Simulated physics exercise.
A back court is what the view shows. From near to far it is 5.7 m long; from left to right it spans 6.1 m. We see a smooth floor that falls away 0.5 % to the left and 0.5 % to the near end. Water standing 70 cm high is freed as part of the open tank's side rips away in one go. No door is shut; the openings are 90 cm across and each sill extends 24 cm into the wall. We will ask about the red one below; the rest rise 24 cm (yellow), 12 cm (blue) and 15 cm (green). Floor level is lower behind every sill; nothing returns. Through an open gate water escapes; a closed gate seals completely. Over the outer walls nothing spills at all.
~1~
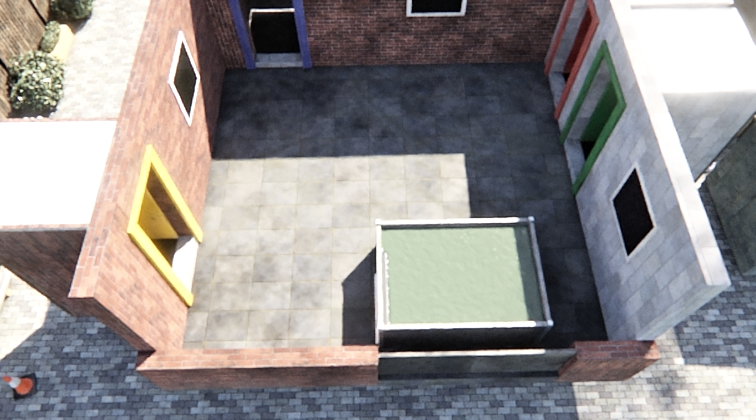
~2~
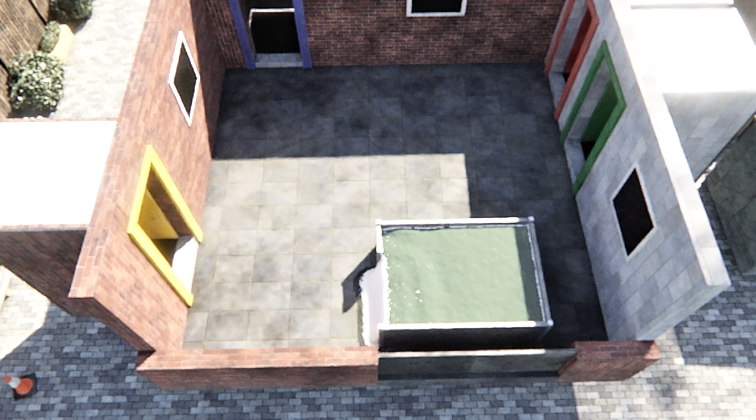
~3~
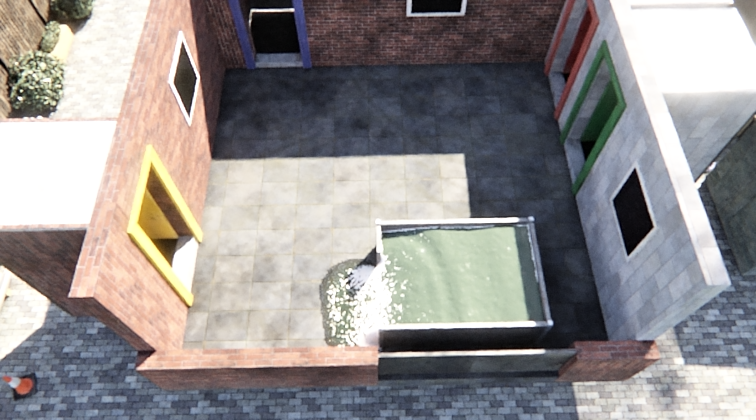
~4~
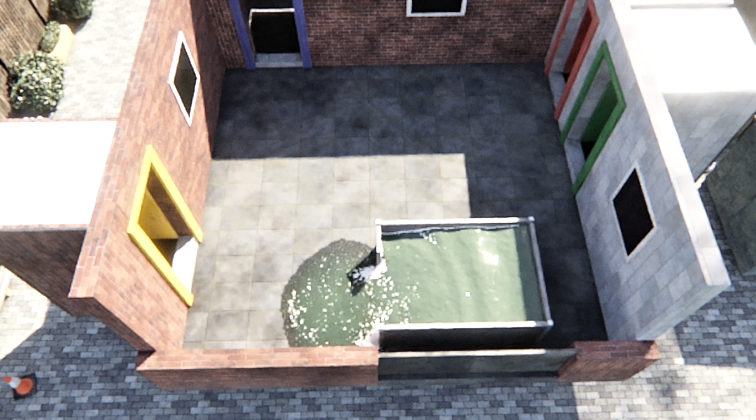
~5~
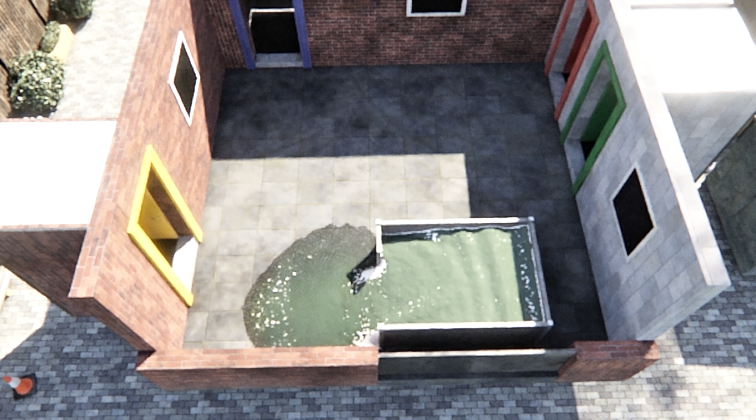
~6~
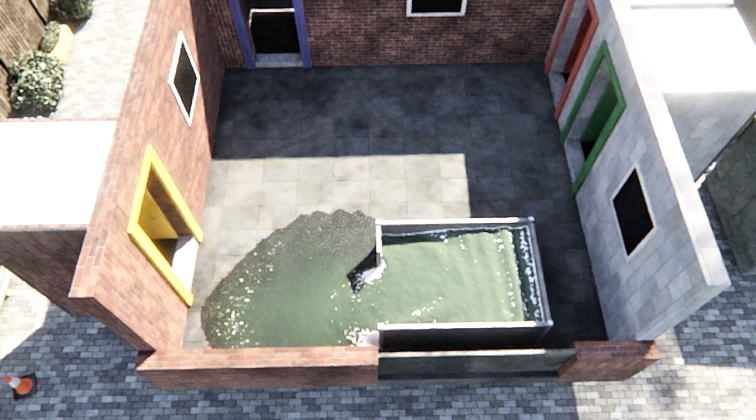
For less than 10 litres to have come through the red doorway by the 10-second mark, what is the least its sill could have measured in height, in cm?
11 cm or so.
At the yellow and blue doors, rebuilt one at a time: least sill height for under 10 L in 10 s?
About 28 cm at yellow and about 21 cm at blue.
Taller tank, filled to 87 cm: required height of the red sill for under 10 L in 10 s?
Required height: Approx. 14.5 cm.
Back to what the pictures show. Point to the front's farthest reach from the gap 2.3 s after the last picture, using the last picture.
Near pixel (226, 72).
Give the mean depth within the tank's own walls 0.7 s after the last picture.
It averages close to 43 centimetres.
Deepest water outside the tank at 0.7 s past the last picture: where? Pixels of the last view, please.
Around pixel (194, 354).
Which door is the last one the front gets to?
I'd say the green one.
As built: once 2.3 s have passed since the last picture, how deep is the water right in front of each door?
Lab note, depth in cm: Red 0; yellow 27; blue 1; green 0.
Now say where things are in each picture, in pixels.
The open tank at (459, 273) is whole and still, 70 cm deep; the red door at (568, 54) is dry, in the first picture.
The front is at (359, 284), 0.3 m from the gap at (382, 301); 0.3 m2 of floor is wet, 70 cm left at the back, in the second picture.
The gap is at (382, 302), the front 0.8 m out at (327, 303); the back of the open tank holds 70 cm, in the third picture.
The front is at (286, 304), 1.4 m from the gap at (382, 303); 2.1 m2 of floor is wet, 70 cm left at the back, in the fourth picture.
The gap is at (382, 303), the front 2.0 m out at (249, 313); the back of the open tank holds 66 cm, in the fifth picture.
Water pours out at (382, 303) and has run 2.6 m, to (207, 322); about 6 cm deep outside, 59 cm at the back; 4.5 m in a straight line remain to the red door at (568, 54), in the sixth picture.
Then, 0.7 s after the last picture water covers 25 % of the floor, deepest (55 cm) near (194, 354); it has not reached the red door.
Then, 2.3 s after the last picture water covers 40 % of the floor, deepest (34 cm) near (182, 355); it has not reached the red door.
Then, 9.3 s after the last picture water covers 95 % of the floor, deepest (16 cm) near (602, 358); 9 cm at the red door, 3 litres in over its 13 cm sill.
At the red door as built, the water peaked near 16 cm, 5.9 s after the last picture.
Run again over the same 10 s with other heights there, 17 litres in over 10 cm, 2 litres over 13.5 cm. The limit of 10 litres is kept from about 11 cm up.
